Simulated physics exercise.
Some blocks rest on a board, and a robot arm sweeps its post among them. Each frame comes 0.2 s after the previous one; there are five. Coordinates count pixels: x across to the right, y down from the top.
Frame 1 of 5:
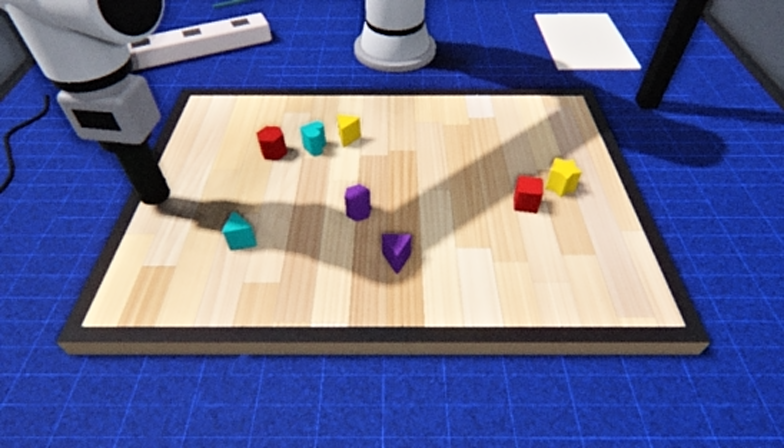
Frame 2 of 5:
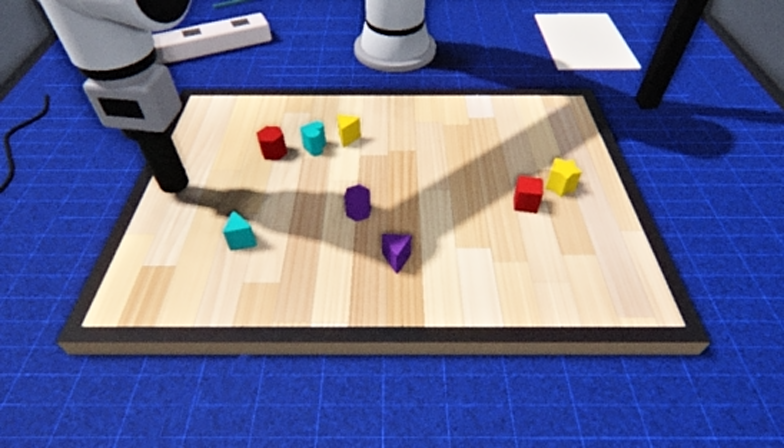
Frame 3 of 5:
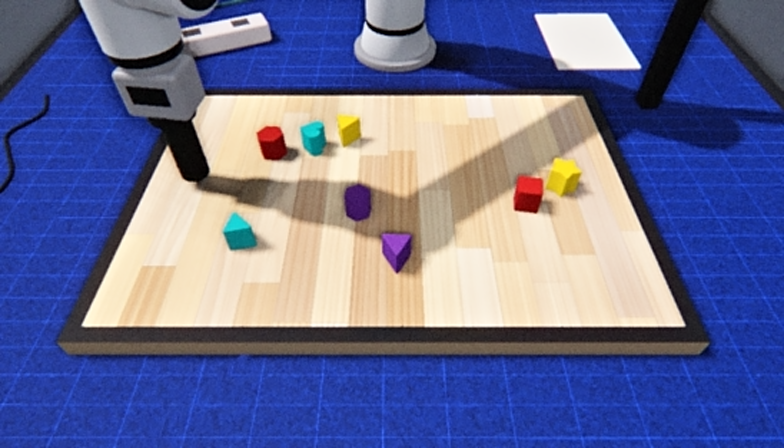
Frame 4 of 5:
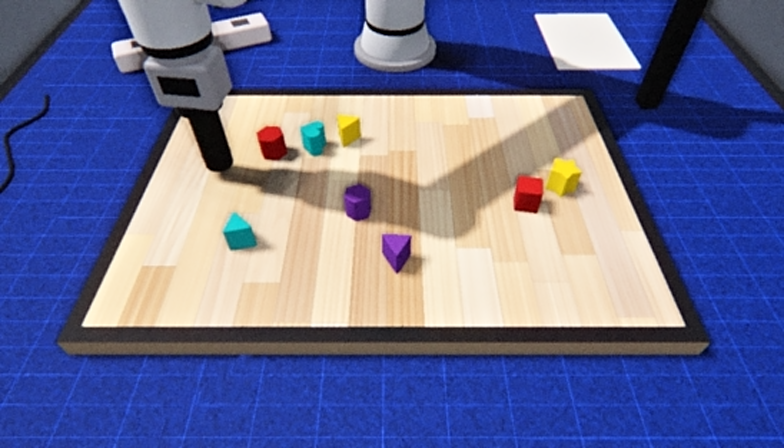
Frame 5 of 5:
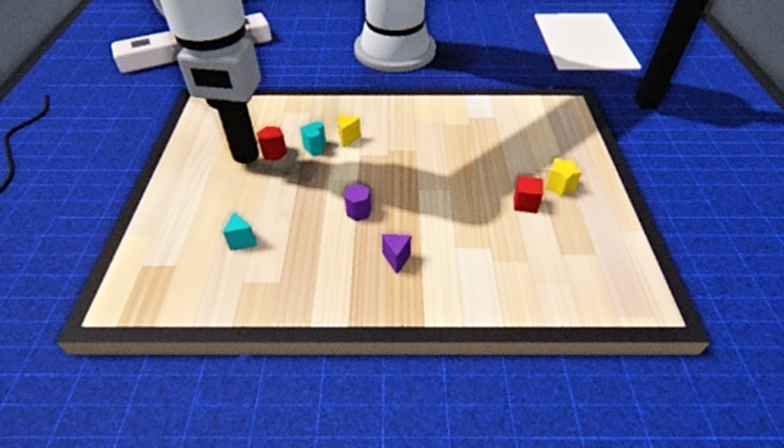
On a wooden board, a robot arm moves its black post rightward near still, colourful blocks.
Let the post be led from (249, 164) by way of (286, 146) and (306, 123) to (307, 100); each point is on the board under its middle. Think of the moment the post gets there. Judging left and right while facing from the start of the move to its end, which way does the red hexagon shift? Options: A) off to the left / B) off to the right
B: Off to the right.
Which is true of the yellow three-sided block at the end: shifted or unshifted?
When the path is over, the yellow three-sided block is still on its spot.
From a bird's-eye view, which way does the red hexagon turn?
Viewed from above: Clockwise.
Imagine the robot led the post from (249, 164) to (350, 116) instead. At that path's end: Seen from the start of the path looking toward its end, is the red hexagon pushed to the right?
Going by the path, no.
What follows on the original path. One third of the way, post (284, 137); red hexagon (301, 115), turned 20° anticlockwise; turquoise heart-shaped block (318, 127), turned 30° clockwise.
Two thirds of the way, post (304, 114); red hexagon (326, 95); turquoise heart-shaped block (318, 127), turned 30° clockwise.
At the end, post (306, 92); red hexagon (330, 91), turned 50° clockwise; turquoise heart-shaped block (318, 127), turned 30° clockwise; yellow three-sided block still.
